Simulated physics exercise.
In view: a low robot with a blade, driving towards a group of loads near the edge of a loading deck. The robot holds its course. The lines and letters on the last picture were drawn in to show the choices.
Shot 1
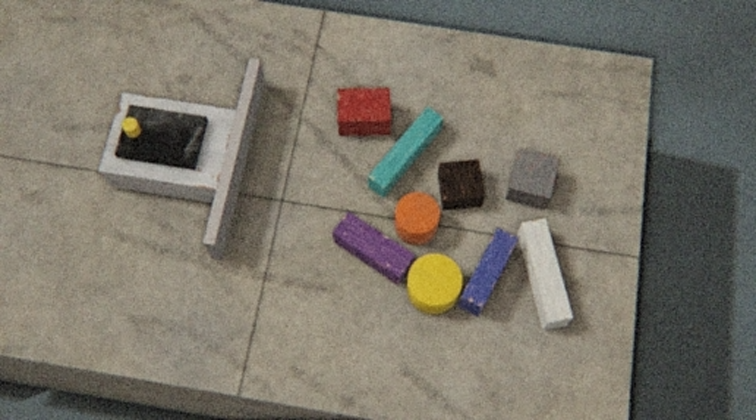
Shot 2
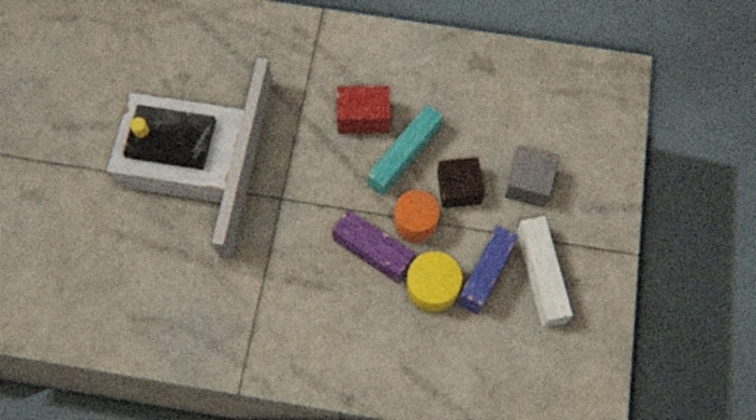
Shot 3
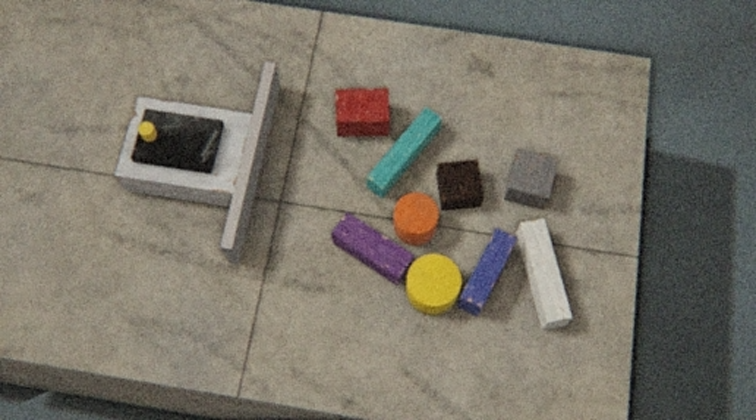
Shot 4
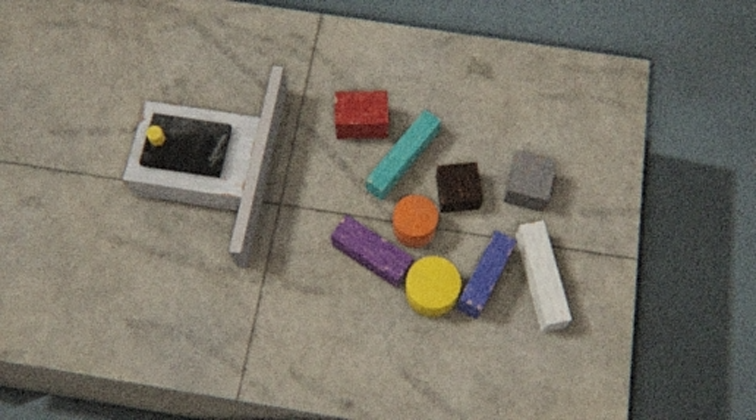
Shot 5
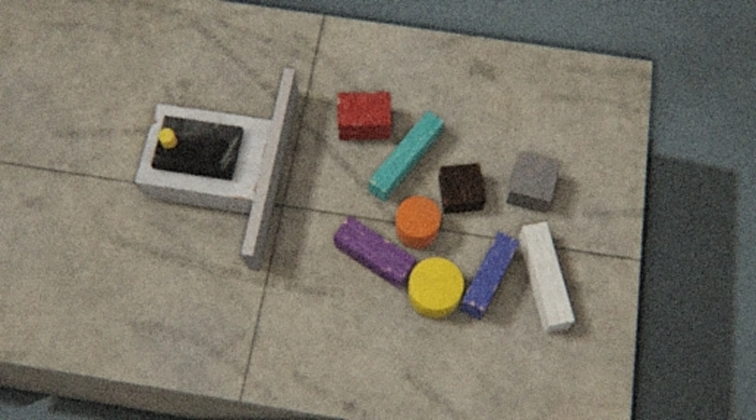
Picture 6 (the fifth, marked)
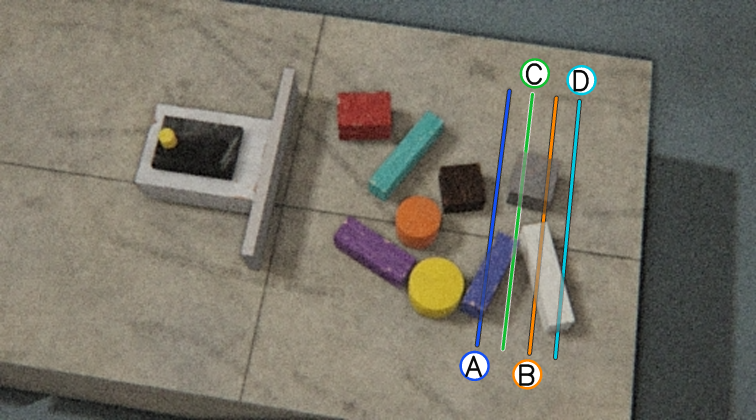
A low white robot with a black top, a yellow knob and a wide upright blade sits at the left of a pale, tiled deck seen from above at a slight tilt. To its right lie red, black and grey blocks, teal, purple, blue and white bars, and orange and yellow discs. The robot creeps steadily right, blade first, touching nothing, while the loads stay still and the view jitters faintly.
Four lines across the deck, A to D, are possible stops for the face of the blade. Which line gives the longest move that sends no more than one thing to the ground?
D is the last line within the limit.
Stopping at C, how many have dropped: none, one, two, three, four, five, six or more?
By then, none.
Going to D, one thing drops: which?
It is the grey crate.
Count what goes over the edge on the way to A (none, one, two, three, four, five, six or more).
The count is none.
On the marked copy, A at (494, 211); B at (544, 219); C at (518, 215); D at (568, 222).
With D. Early on, robot (311, 164); yellow canister (464, 302); red crate (420, 126).
Further on, robot (418, 180); yellow canister (511, 357); grey crate (570, 184).
At the end, robot (504, 193); grey crate over the edge; white bar (629, 298); one fallen.
As for the rest, A is within the limit but short; B is within the limit but short; C is within the limit but short.
